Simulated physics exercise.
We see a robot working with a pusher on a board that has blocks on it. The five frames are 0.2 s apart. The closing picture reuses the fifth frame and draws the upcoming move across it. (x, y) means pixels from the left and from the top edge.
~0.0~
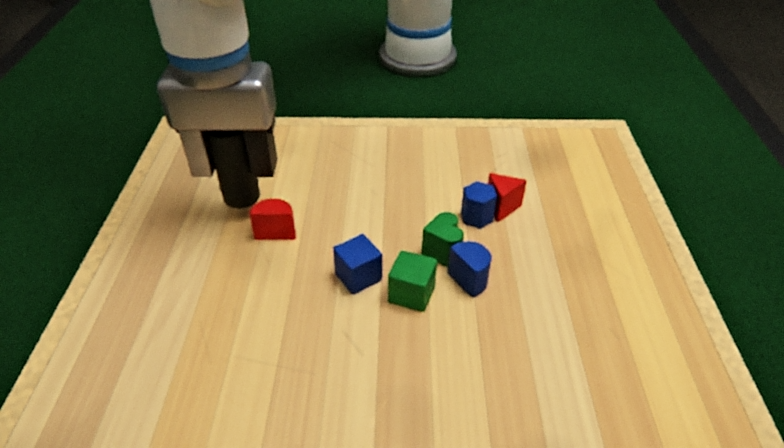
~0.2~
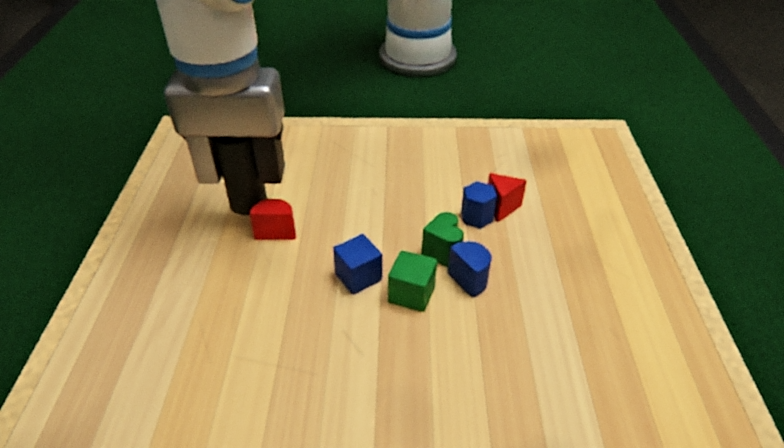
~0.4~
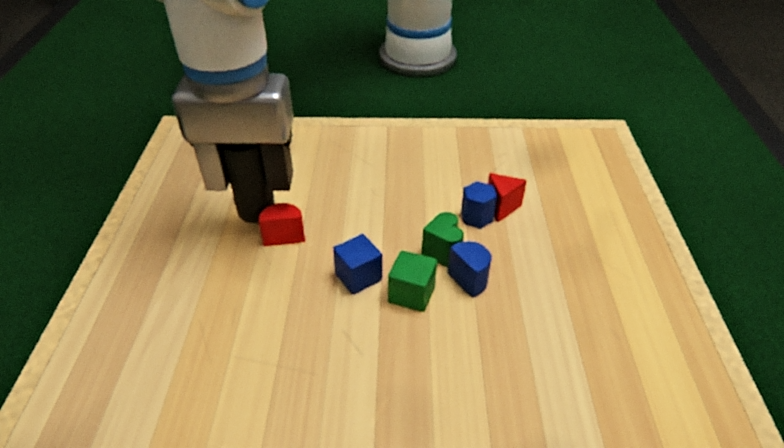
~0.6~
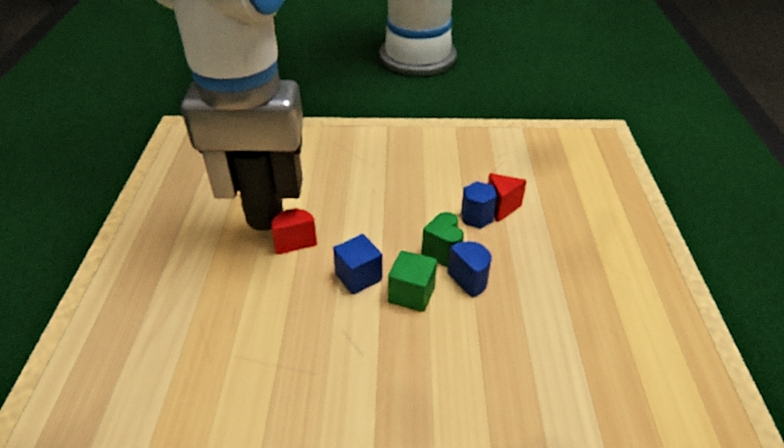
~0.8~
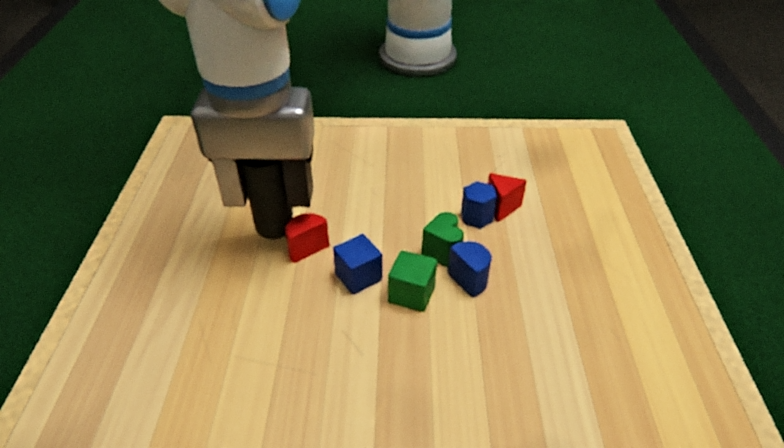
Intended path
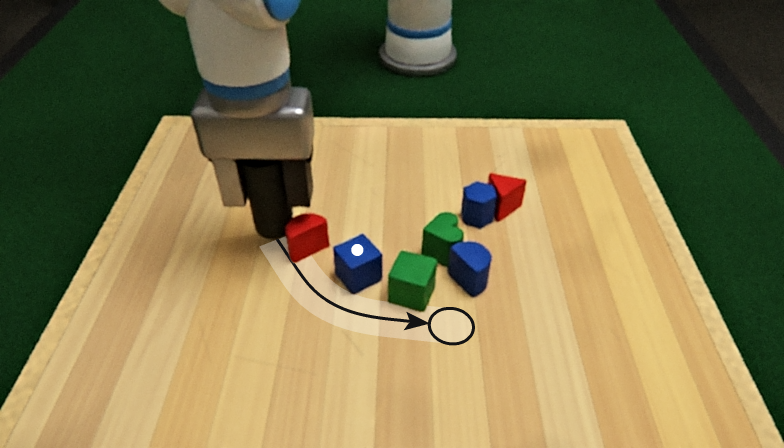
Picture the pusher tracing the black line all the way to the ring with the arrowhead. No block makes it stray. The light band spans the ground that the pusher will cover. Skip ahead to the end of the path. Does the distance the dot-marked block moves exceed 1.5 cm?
Going by the path, no.
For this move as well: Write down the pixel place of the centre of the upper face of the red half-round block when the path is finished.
By then it is at (330, 234).
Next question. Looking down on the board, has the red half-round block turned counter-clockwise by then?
Short answer: Yes.
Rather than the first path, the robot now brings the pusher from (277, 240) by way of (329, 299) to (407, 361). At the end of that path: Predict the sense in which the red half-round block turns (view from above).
It rotates counterclockwise.
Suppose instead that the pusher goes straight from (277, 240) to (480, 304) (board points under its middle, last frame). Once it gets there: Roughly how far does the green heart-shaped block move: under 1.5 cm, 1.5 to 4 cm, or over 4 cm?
That one ends up within 1.5 cm of where it is now.
The line goes from (277, 240) through (309, 285) and (371, 317) to (451, 326); the dot is on the blue square piece.
The first path, step by step. One third of the way, pusher (307, 272); red half-round block (330, 234), turned 50° anticlockwise; blue square piece (364, 252).
Two thirds of the way, pusher (371, 304); red half-round block (330, 234), turned 50° anticlockwise; blue square piece (364, 252).
At the end, pusher (453, 313); red half-round block (330, 234), turned 50° anticlockwise; blue square piece (364, 252); green square piece (420, 263); blue half-round block unmoved.
